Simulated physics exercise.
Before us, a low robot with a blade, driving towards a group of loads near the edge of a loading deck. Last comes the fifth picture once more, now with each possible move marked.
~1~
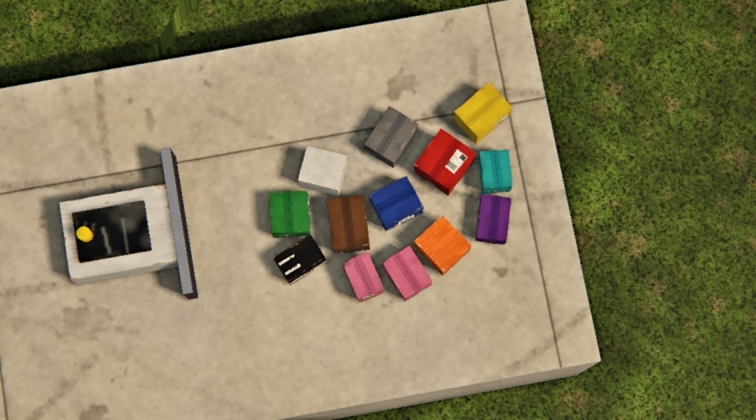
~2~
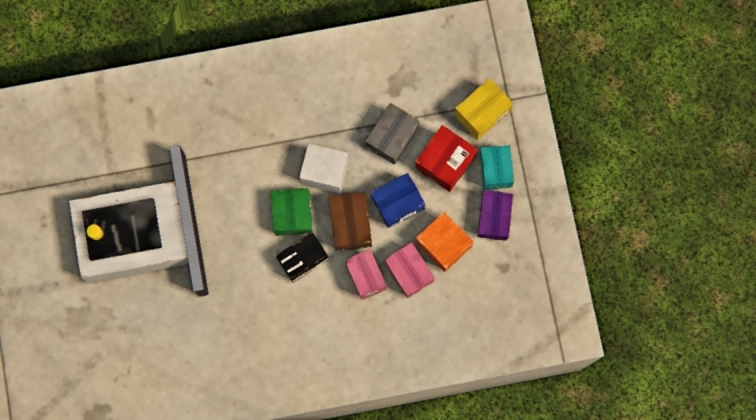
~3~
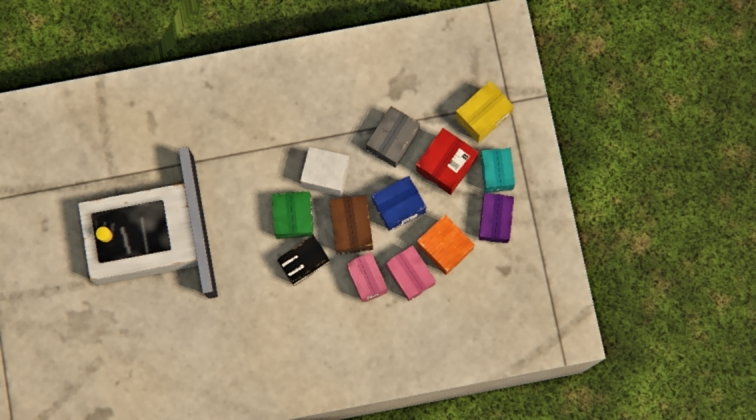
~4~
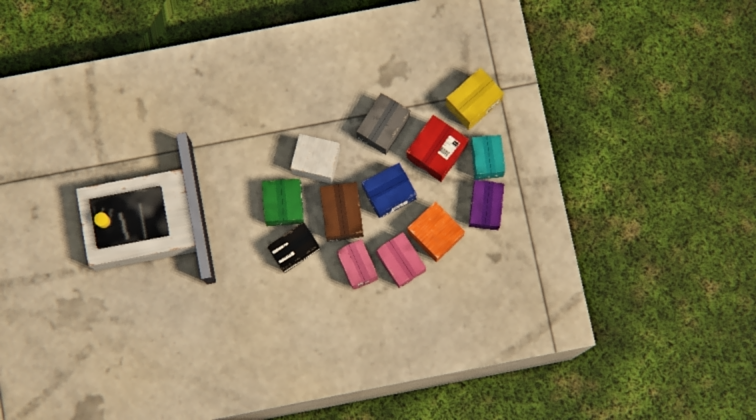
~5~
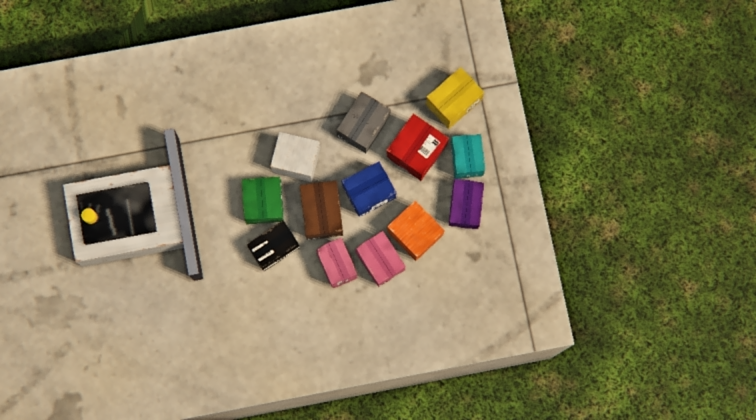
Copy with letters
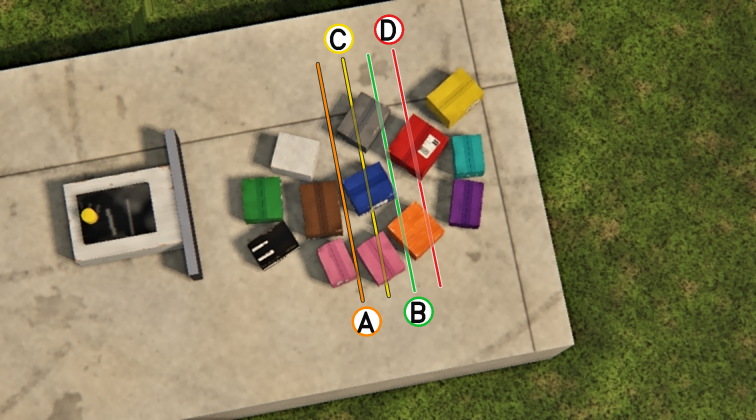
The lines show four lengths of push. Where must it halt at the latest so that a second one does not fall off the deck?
It should halt at D.
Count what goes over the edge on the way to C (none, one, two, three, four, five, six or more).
In all, none.
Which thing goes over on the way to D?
It is the turquoise box.
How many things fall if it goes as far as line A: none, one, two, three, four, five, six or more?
In all, none.
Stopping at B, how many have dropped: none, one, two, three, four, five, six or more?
The count is none.
On the marked copy, A at (340, 181); B at (391, 171); C at (366, 176); D at (416, 166).
Taking D. A third of the way, robot (206, 197); pink parcel (342, 269); black parcel (307, 246).
Two thirds of the way, robot (289, 181); turquoise box (486, 147); yellow box (458, 80).
When it is over, robot (355, 169); turquoise box over the edge; purple parcel (532, 207); one fallen.
As for the rest, A is within the limit but short; B is within the limit but short; C is within the limit but short.
